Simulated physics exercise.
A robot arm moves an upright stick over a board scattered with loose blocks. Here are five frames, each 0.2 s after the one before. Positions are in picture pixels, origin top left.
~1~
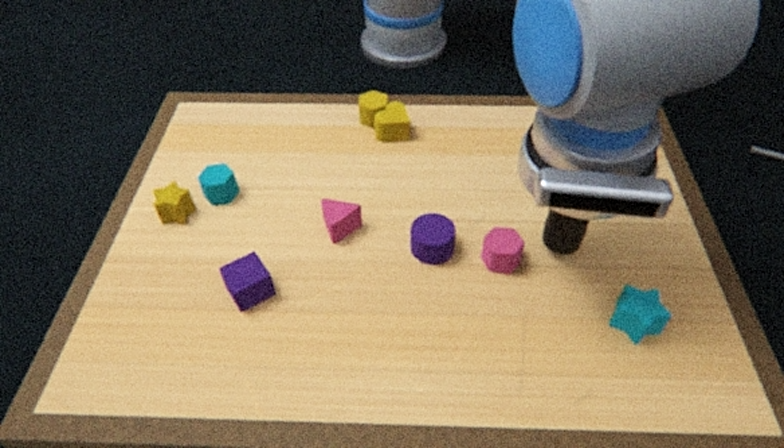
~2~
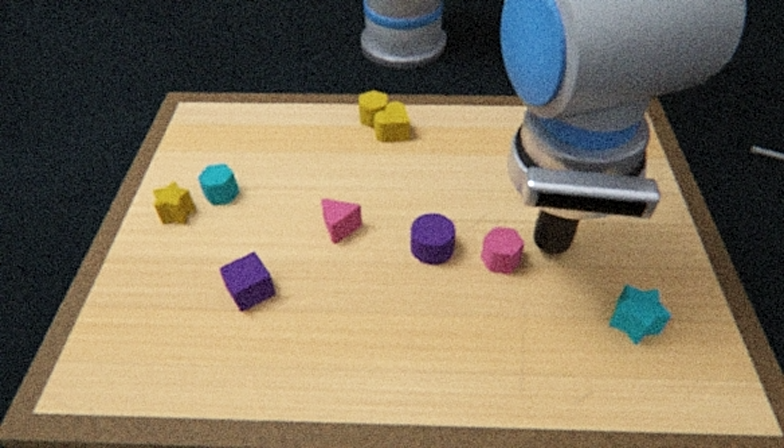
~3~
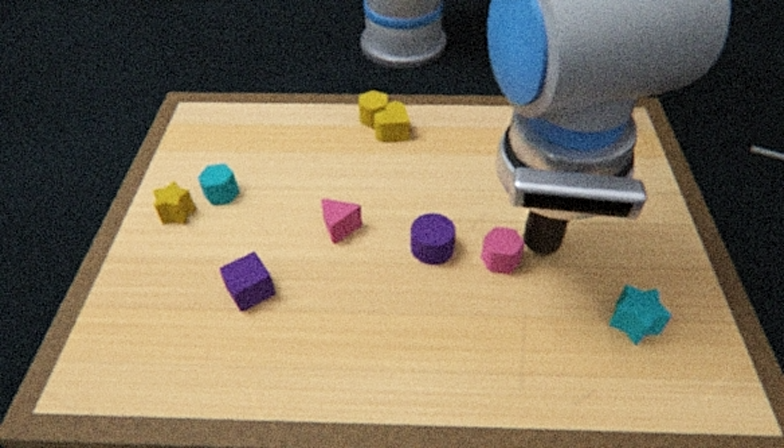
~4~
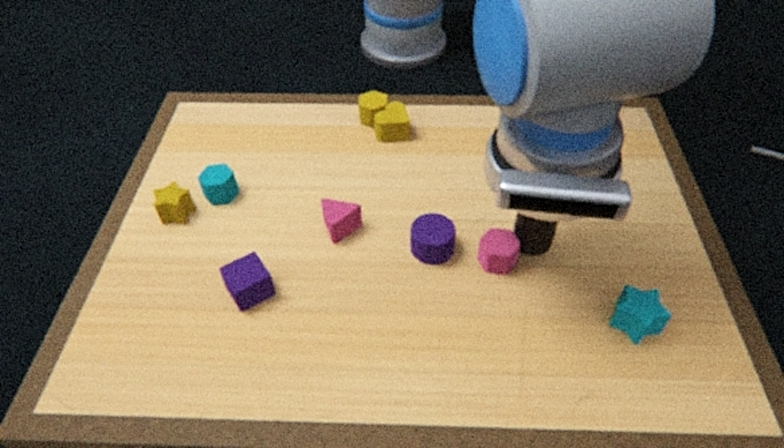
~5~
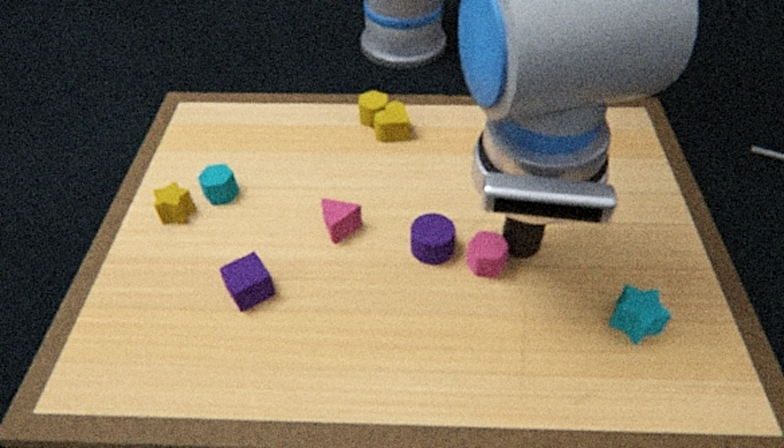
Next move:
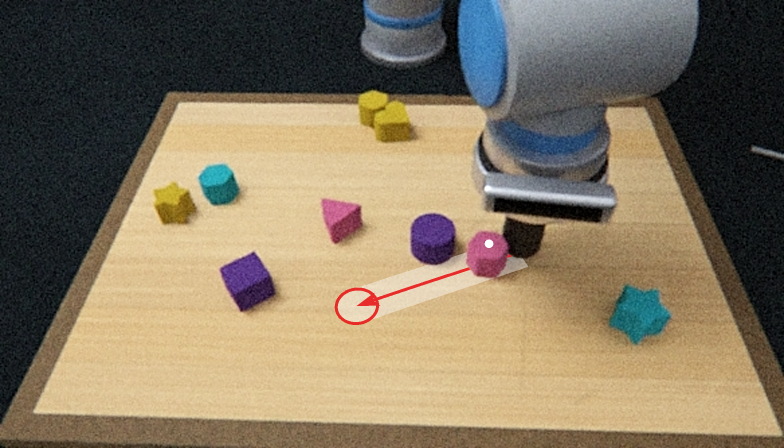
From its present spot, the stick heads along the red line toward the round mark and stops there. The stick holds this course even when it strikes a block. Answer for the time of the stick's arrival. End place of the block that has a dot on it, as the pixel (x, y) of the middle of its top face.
Roughly at (319, 307).
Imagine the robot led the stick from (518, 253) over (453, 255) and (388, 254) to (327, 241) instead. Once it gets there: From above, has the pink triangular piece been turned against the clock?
Yes - that is the case.
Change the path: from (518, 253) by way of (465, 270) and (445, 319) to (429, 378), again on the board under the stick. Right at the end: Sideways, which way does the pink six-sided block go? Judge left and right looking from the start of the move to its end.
Its sideways move is to the right.
The line goes from (518, 253) directly to (357, 306); the dot is on the pink six-sided block.
What follows on the original path. One third of the way, stick at (467, 262); purple circular block at (427, 227); pink six-sided block at (433, 263).
Two thirds of the way, stick at (412, 280); purple circular block at (427, 227); pink six-sided block at (377, 284).
At the end, stick at (356, 298); pink triangular piece unmoved; purple circular block at (427, 227); pink six-sided block at (319, 307), turned 20° anticlockwise.
